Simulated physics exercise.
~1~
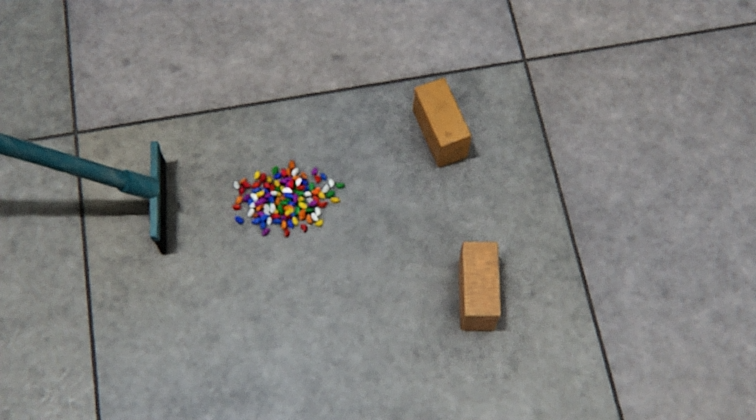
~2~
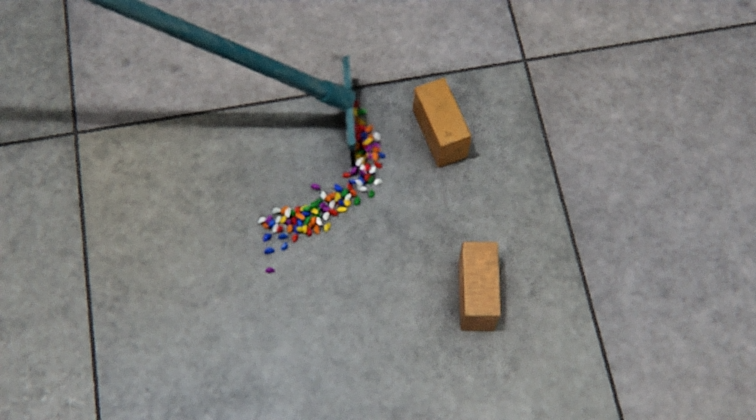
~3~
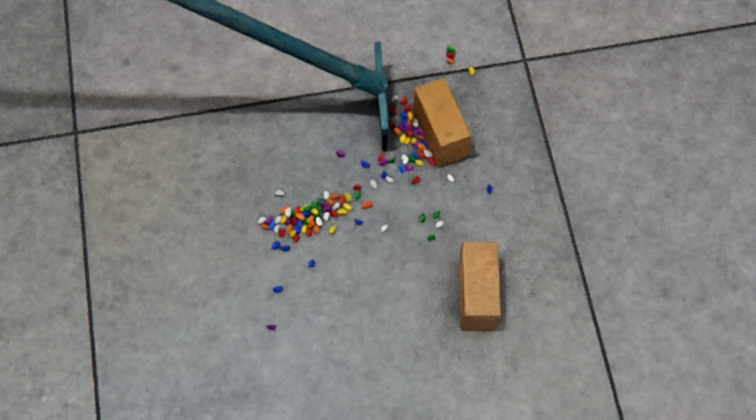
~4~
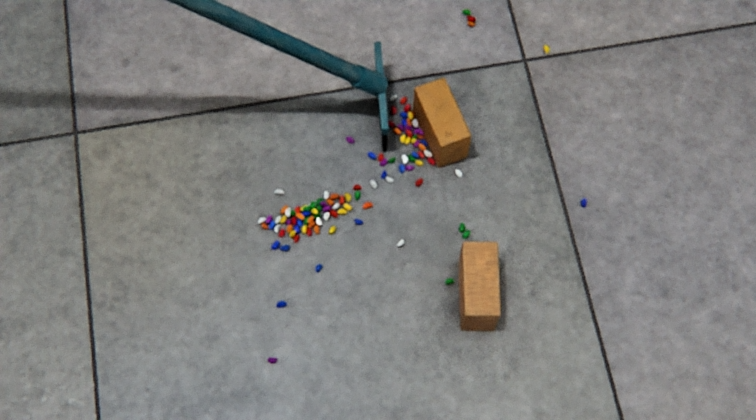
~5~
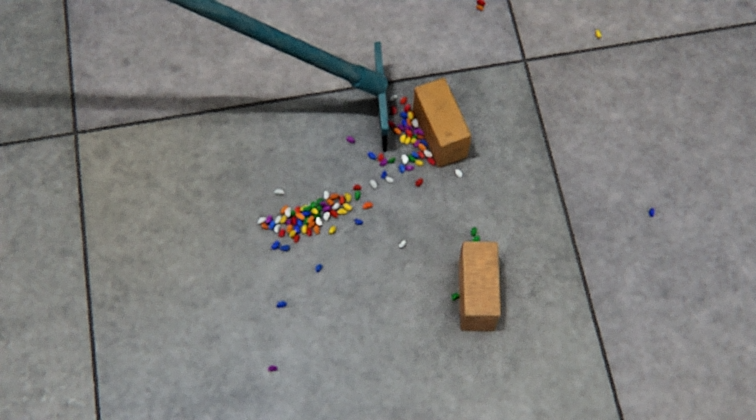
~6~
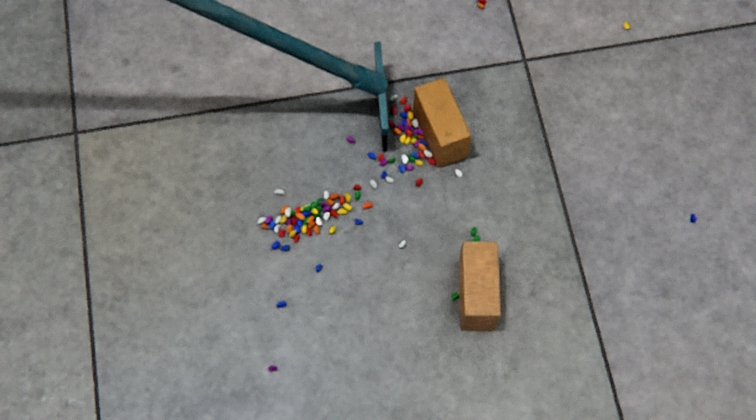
To begin with, a teal squeegee stands at the left of a small pile of colourful jelly beans on grey tiles, with two fixed wooden blocks to the right. The squeegee moves right and upward, pushing part of the pile toward the upper block and leaving the rest in a trailing band. It stops just short of that block, with beans bunched between them. A few loose beans scatter outward, some sliding past the upper block and others reaching the lower one. Finally, the squeegee stays put, and most beans remain left of the blocks.
